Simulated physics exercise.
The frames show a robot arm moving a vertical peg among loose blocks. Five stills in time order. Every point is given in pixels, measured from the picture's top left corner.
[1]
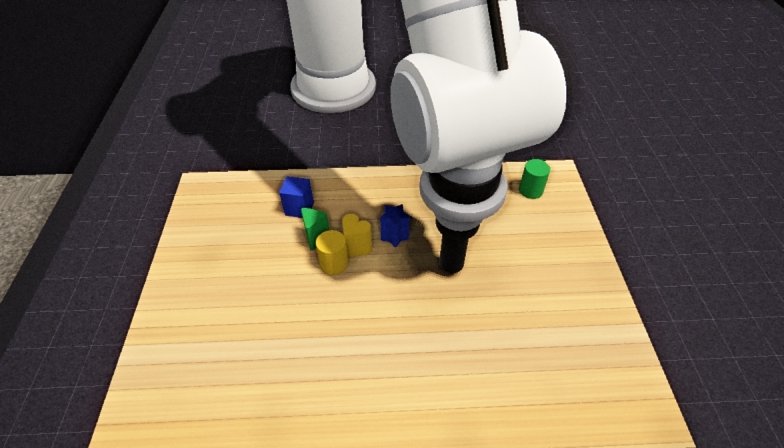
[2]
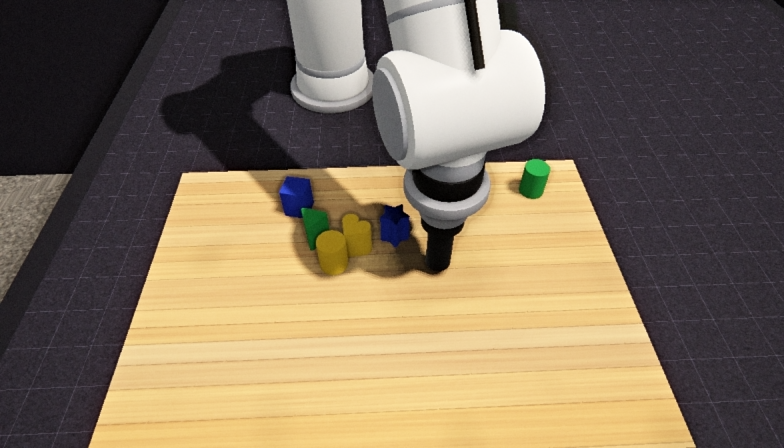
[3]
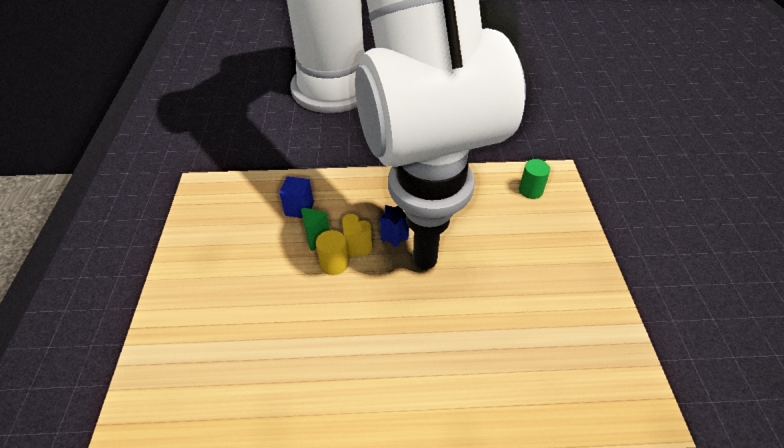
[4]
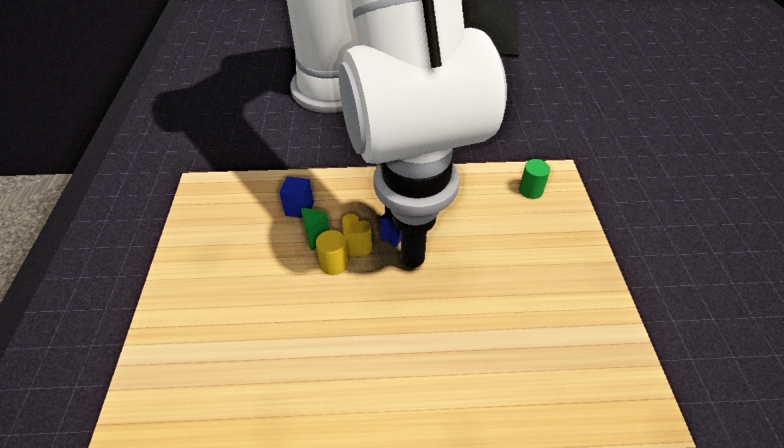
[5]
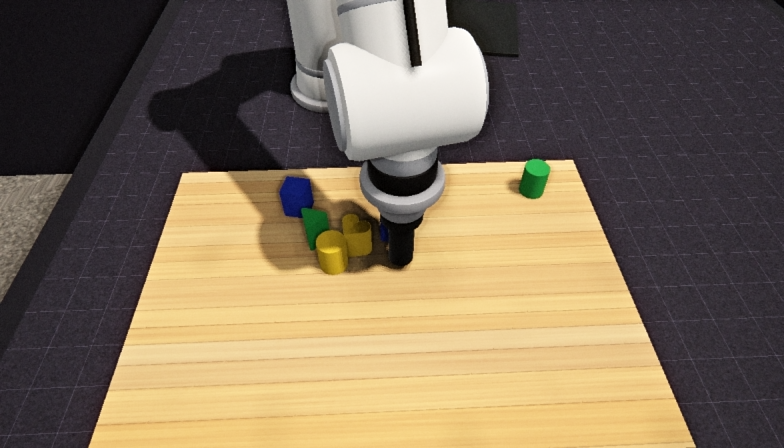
A white robot arm slid its black peg a short way left across the wooden board, passing in front of a blue block near the yellow ones, while the loose blocks stayed still.
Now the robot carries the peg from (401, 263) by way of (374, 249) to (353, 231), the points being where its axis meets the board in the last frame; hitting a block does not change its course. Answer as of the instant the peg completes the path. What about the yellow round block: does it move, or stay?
It is still where it was.
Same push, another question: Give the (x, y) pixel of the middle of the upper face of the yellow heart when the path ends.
Final place: (324, 212).
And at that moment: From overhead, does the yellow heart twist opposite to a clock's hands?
Going by the path, yes.
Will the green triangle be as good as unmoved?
No, that is not what happens.
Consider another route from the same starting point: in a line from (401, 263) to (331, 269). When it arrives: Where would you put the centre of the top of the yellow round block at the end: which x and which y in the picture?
It will end up at (303, 238).
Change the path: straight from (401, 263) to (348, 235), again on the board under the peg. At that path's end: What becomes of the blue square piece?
The blue square piece keeps its place.
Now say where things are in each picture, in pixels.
The first frame shows peg's lower end (452, 264); green triangle (312, 216); yellow round block (331, 241); yellow heart (355, 225).
The second frame shows peg (438, 262); blocks still.
The third frame shows peg (425, 260); blocks still.
The fourth frame shows peg (413, 258); blocks still.
The fifth frame shows peg (401, 257); green triangle (312, 216); yellow round block (331, 241); yellow heart (355, 225).
The first path, step by step. Halfway along, peg (373, 242); yellow heart (345, 221), turned 20° anticlockwise.
At the end, peg (352, 225); green triangle (298, 215), turned 40° anticlockwise; yellow round block still; yellow heart (324, 212), turned 65° anticlockwise.
